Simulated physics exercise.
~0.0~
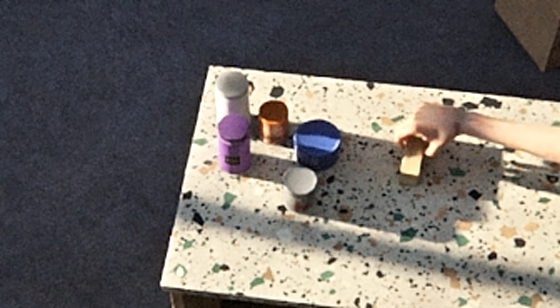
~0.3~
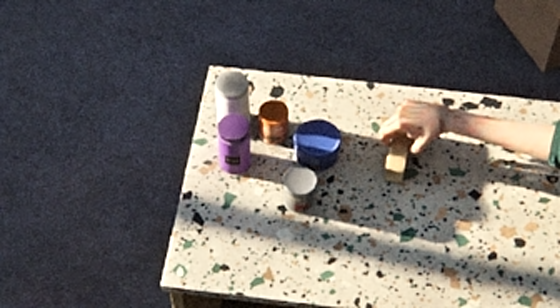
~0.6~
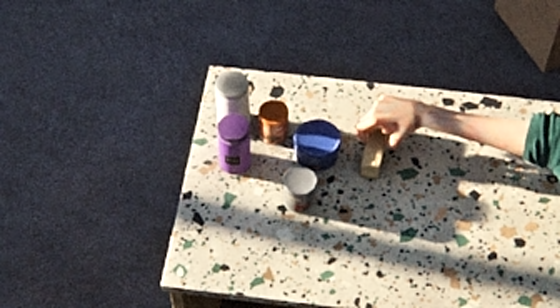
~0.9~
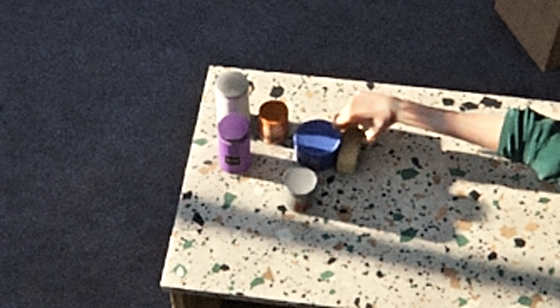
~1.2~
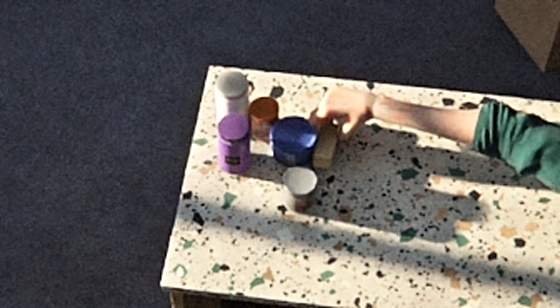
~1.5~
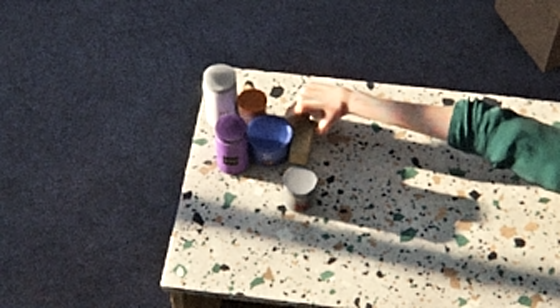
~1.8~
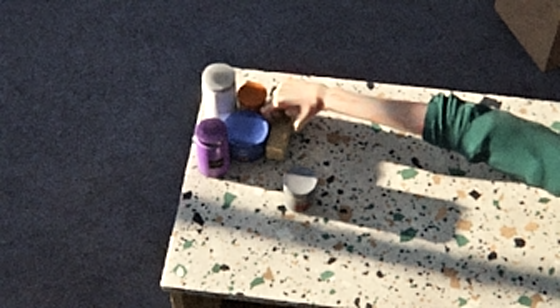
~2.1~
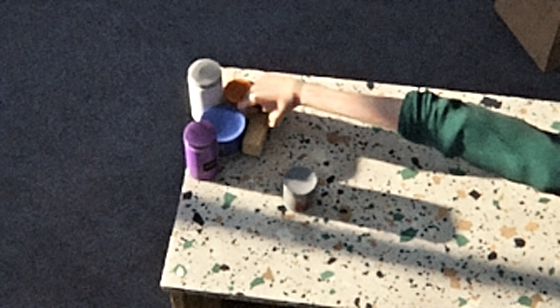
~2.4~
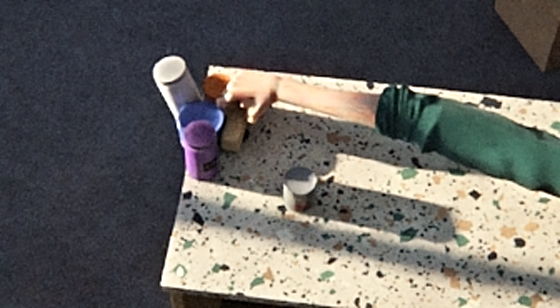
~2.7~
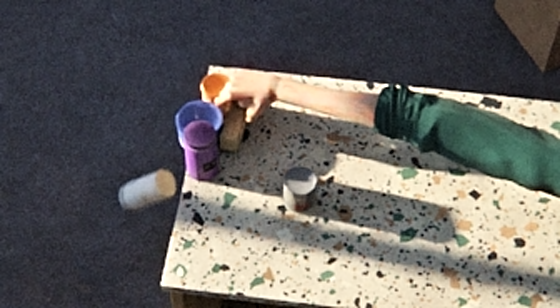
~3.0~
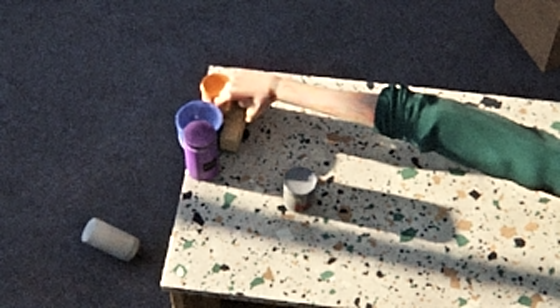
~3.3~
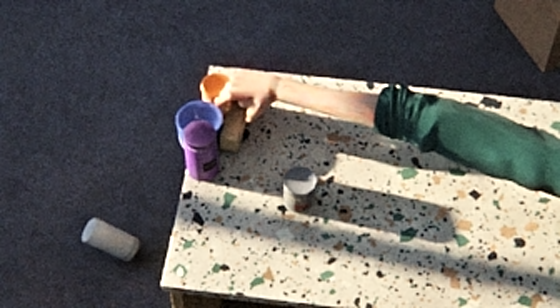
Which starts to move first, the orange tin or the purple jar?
The orange tin starts to move first, shifting left soon after the block begins driving the blue tub. The purple jar begins sliding only later.
A hand in a green sleeve pushes a small wooden block leftward across a speckled terrazzo tabletop, seen from above with dark carpet around it. Near the left end stand a white jar, a purple jar, an orange tin and a blue tub, with a grey tin closer to the front. The block reaches the blue tub and drives it left, and the orange tin, white jar and purple jar shift too. At the edge the white jar tips and drops to the carpet, where it ends up lying. The hand stops with the others crowded upright at the edge, the grey tin unmoved.
